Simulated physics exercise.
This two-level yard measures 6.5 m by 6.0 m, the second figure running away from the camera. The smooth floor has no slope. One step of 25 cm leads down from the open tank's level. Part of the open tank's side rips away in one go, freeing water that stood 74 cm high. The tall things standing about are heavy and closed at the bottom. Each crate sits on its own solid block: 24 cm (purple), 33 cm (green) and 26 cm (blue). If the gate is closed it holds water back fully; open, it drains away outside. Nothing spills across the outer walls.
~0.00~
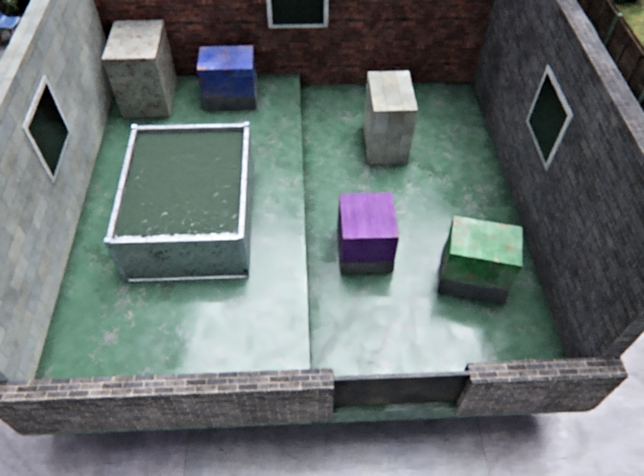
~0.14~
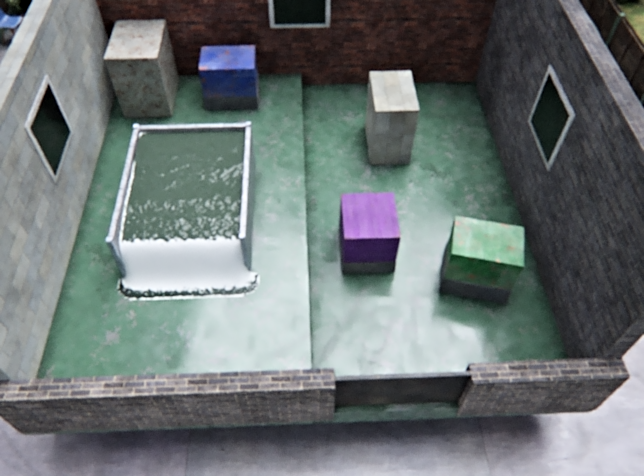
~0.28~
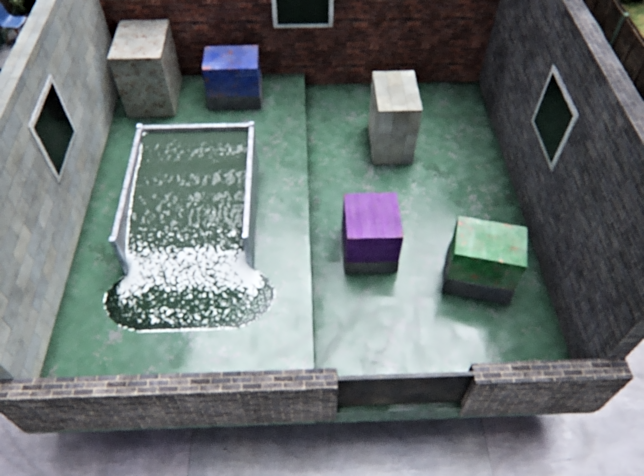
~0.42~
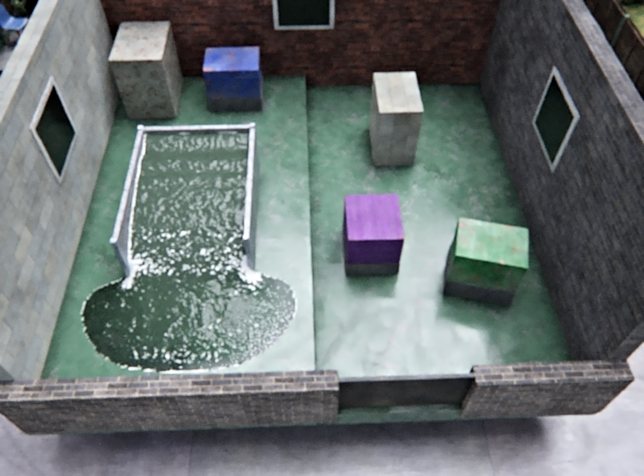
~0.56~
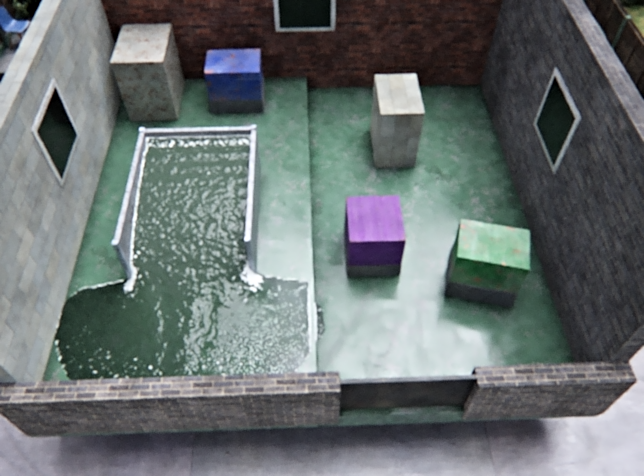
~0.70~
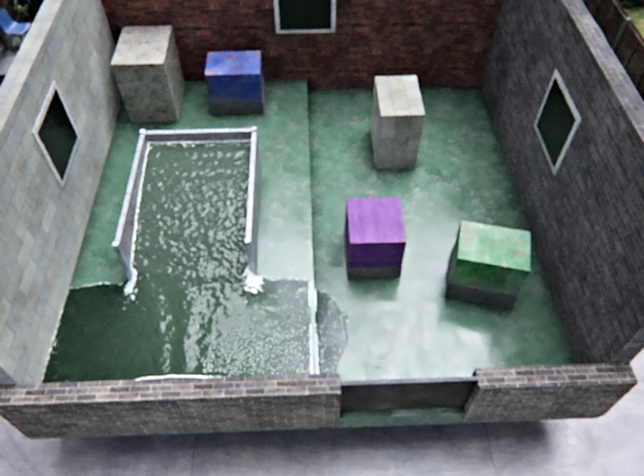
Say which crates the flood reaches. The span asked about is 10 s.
The purple crate stays dry; the green crate escapes dry; the blue crate stays dry.
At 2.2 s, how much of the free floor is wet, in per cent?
Some 30 per cent of it.
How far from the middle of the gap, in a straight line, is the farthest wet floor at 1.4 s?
Some 3.8 m out.
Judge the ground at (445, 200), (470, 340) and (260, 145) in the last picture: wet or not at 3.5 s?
In that order: Under water, flooded, still dry.
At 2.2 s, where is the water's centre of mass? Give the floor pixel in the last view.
Around (212, 305).
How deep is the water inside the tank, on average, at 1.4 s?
Some 35 cm.
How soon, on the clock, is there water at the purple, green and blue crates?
Arrival: Purple 2.4 s, green 2.0 s, blue 3.2 s.
After 1.4 s water covers 20 % of the floor and is deepest (55 cm) near (54, 400); purple plinth not reached, green plinth not reached, blue plinth not reached.
After 2.2 s water covers 30 % of the floor and is deepest (44 cm) near (38, 400); purple plinth not reached, green plinth reached, blue plinth not reached.
After 3.5 s water covers 55 % of the floor and is deepest (32 cm) near (117, 123); purple plinth reached, green plinth reached, blue plinth reached.
After 6.0 s water covers 90 % of the floor and is deepest (22 cm) near (124, 96); purple plinth reached, green plinth reached, blue plinth reached.
After 10.0 s water covers 95 % of the floor and is deepest (13 cm) near (404, 89); highest at the purple plinth 13 cm, highest at the green plinth 22 cm, highest at the blue plinth 6 cm.
